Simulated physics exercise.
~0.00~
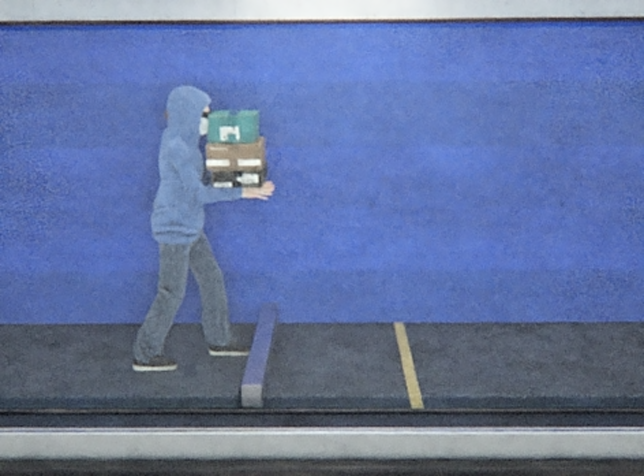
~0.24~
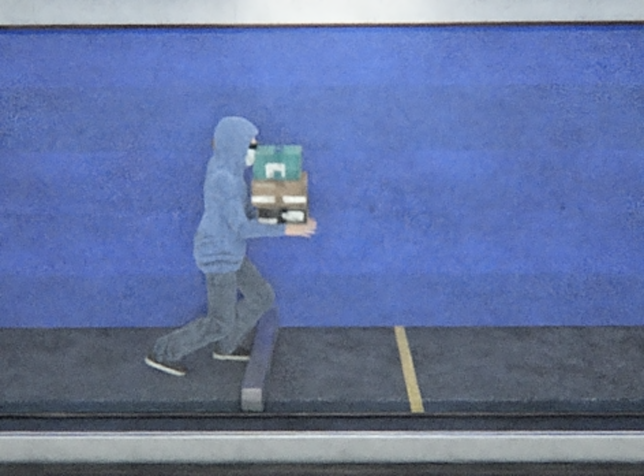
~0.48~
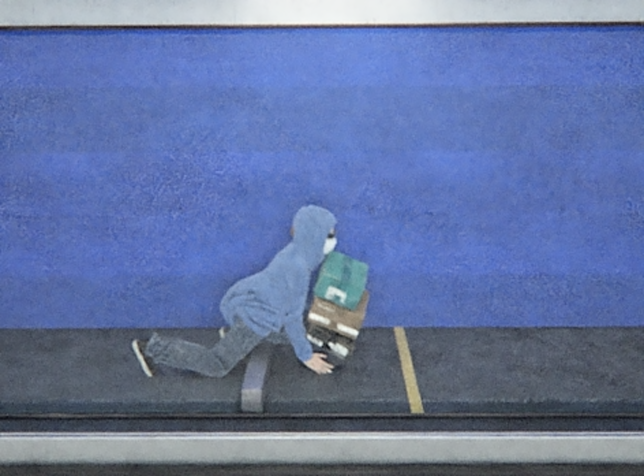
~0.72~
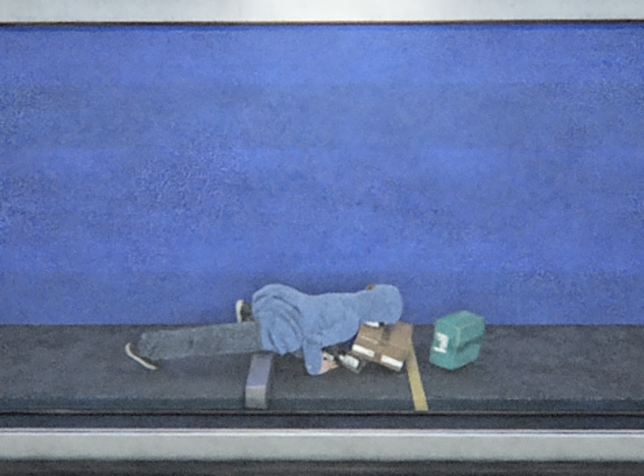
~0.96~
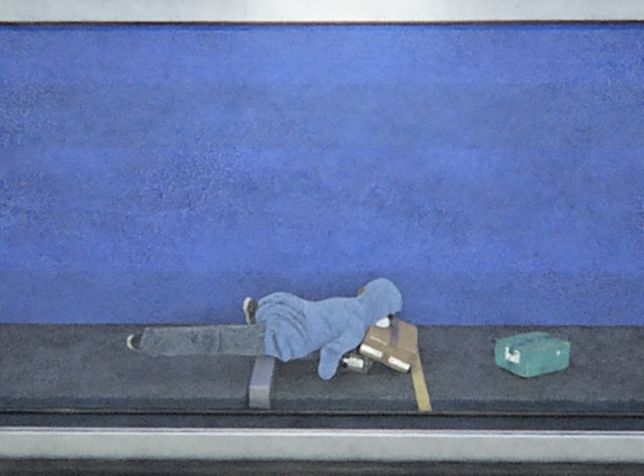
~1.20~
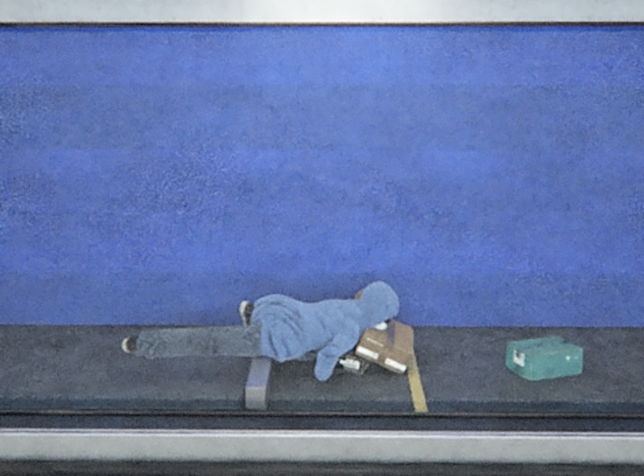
Rail car floor, hooded traveller with stacked parcels toppling flat over a low rail, teal parcel tumbling to rest past yellow line.
